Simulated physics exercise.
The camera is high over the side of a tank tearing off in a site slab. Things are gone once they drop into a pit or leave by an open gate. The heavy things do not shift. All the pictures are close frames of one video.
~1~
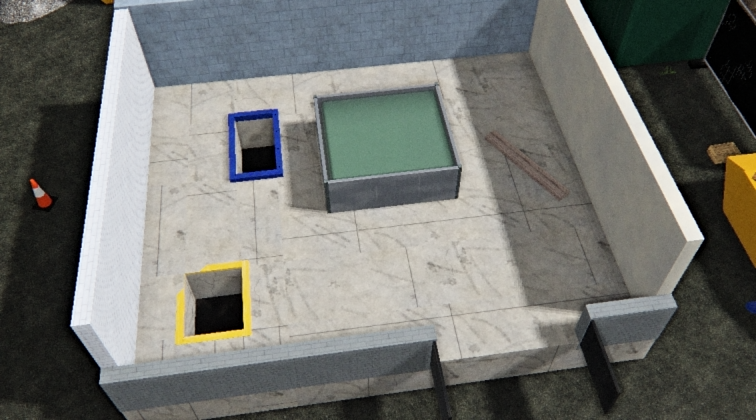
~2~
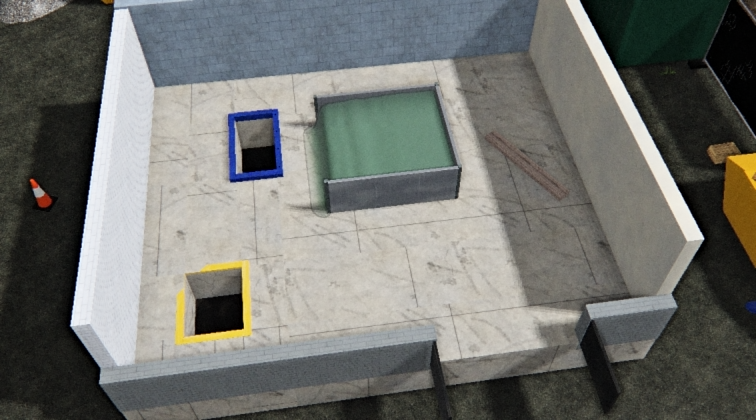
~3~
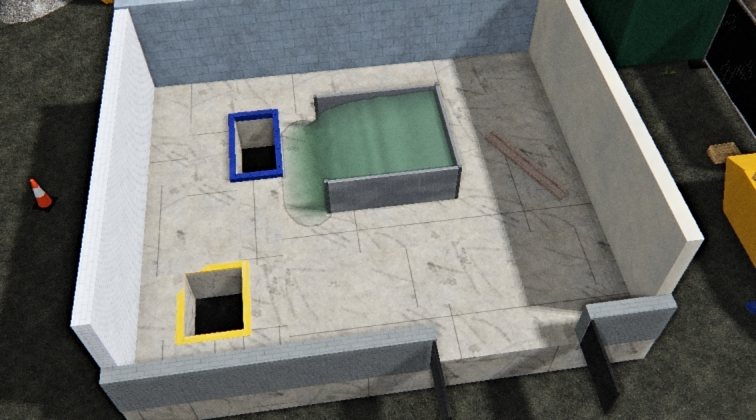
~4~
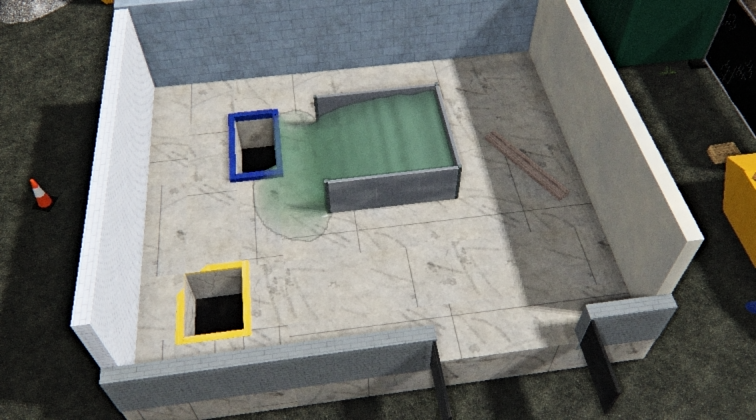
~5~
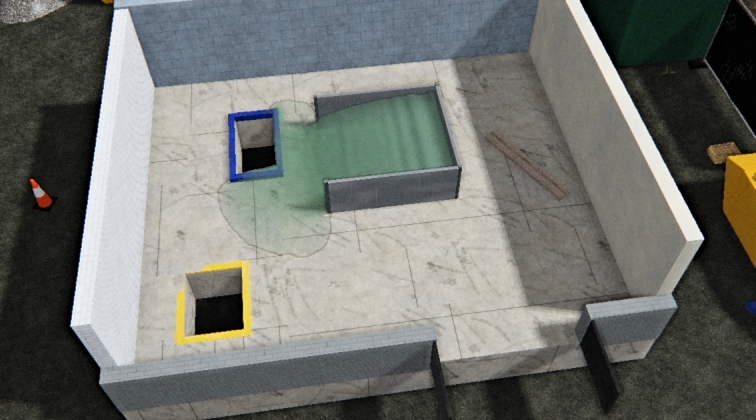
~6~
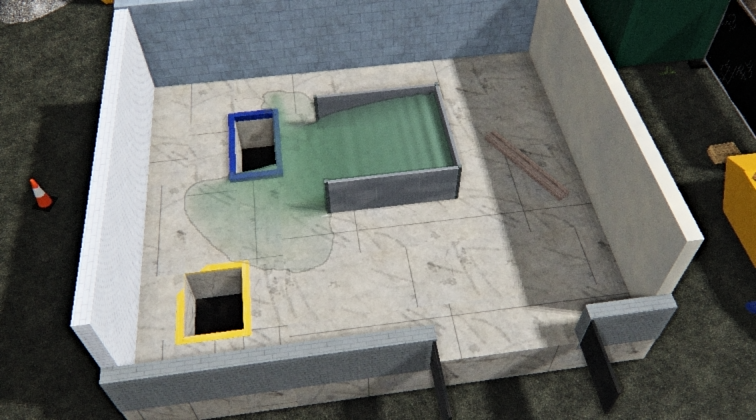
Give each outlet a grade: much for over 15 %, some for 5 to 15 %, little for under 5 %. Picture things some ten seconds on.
Grades: Gate - little, yellow pit - much, blue pit - much.
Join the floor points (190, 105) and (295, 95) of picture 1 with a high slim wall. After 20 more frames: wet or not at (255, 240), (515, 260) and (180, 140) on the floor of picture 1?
Result, listed order: Spot 1 reached by the flood, spot 2 kept clear of the flood, spot 3 reached by the flood.
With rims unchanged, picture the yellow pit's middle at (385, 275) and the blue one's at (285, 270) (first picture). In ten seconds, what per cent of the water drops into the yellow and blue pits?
Of everything, yellow catches 10 per cent while blue catches 2 per cent.
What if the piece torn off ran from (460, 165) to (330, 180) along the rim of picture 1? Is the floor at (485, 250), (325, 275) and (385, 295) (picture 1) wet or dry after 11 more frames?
Result, in sequence: Inundated; inundated; inundated.
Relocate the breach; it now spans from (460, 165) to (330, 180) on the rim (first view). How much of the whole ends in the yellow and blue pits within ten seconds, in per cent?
Near enough: Yellow 20 percent, blue 0 percent.
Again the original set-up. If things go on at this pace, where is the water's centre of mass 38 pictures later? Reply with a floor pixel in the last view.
It is around (302, 177).
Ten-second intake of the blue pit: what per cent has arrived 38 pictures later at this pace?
Close to 100 %.
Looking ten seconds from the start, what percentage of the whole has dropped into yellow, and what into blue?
Roughly 26 per cent, then 26 per cent.
A moment on, water covers 20 % of the floor; the gate 0 %, the yellow pit 1 %, the blue pit 13 %.
Next, water covers 30 % of the floor; the gate 0 %, the yellow pit 4 %, the blue pit 21 %.
Then, water covers 40 % of the floor; the gate 0 %, the yellow pit 11 %, the blue pit 26 %.
Later, water covers 70 % of the floor; the gate 0 %, the yellow pit 19 %, the blue pit 27 %.
In the end, water covers 85 % of the floor; the gate 1 %, the yellow pit 26 %, the blue pit 27 %.
